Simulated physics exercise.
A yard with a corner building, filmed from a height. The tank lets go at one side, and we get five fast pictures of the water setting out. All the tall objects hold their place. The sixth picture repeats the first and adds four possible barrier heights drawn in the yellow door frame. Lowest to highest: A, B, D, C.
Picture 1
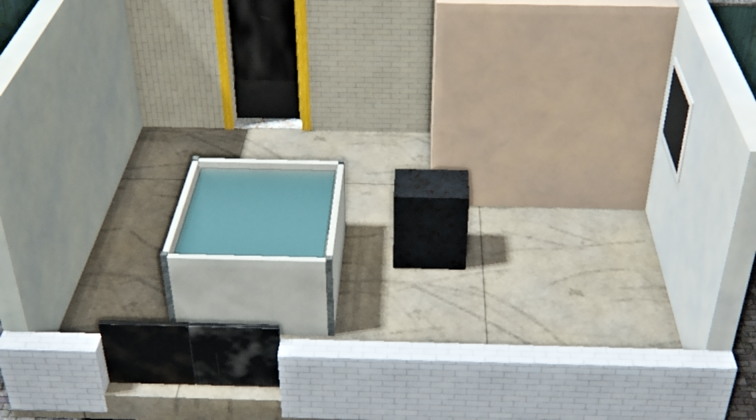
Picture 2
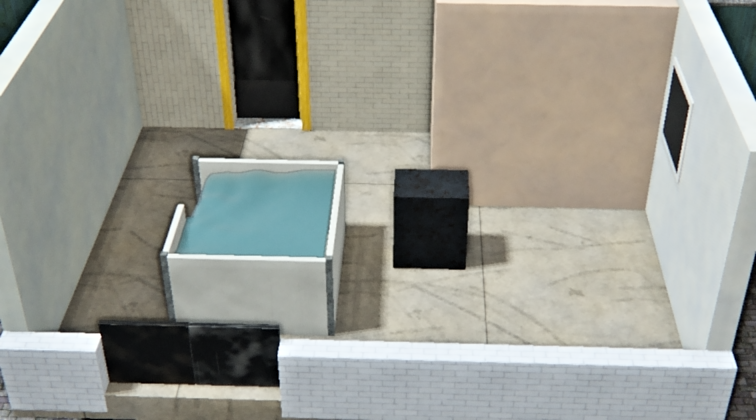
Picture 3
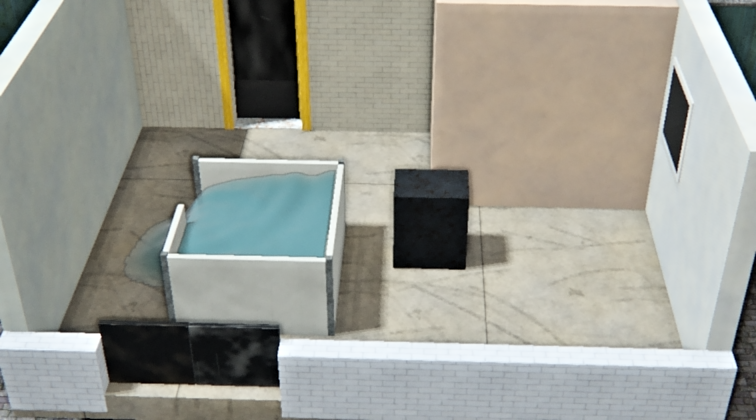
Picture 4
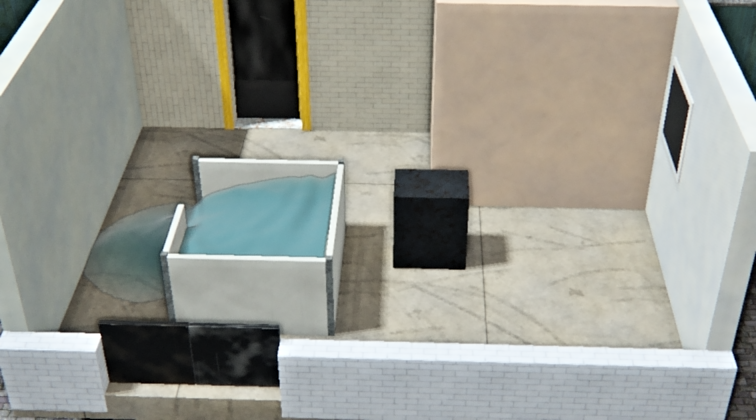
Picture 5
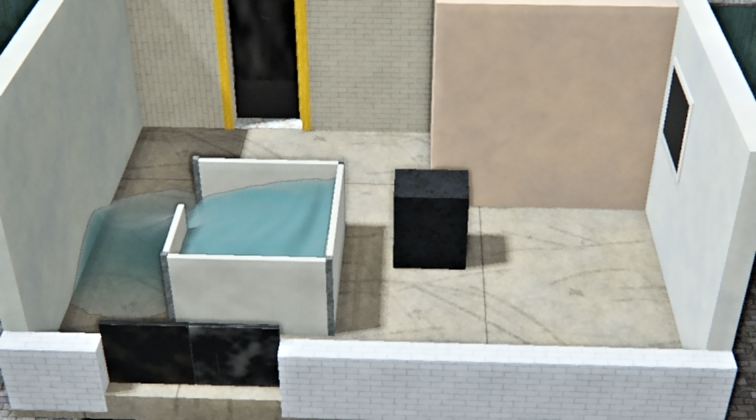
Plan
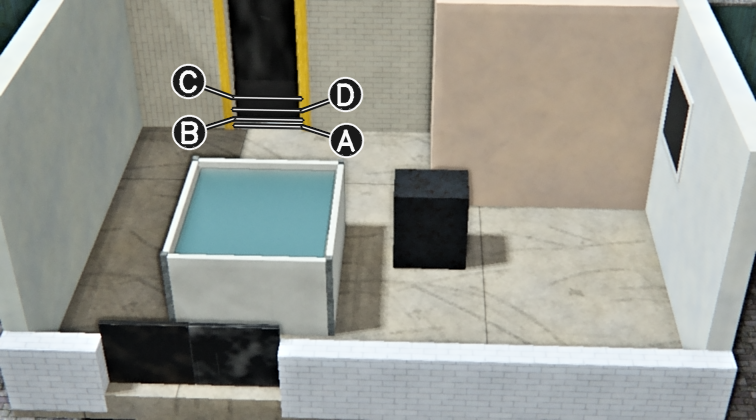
In this clip, a white tank of blue-green water sits in a walled yard beside a black block; part of its left side opens, and water pours out, spreading across the ground to the left as the level inside lowers.
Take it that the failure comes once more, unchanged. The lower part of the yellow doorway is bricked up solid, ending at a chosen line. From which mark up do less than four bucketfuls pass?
I would pick line B.
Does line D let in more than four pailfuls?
No, that is safe.
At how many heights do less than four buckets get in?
Three of them.
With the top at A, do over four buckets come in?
Yes.
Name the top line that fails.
Here it is line A.
On the marked copy, A at (268, 126); B at (268, 119); C at (266, 98); D at (267, 110); from the bottom up A, B, D, C.
With A, about 8 bucketfuls get in.
With B, a splash gets over, under a bucket.
With C, nothing gets over.
With D, nothing gets over.
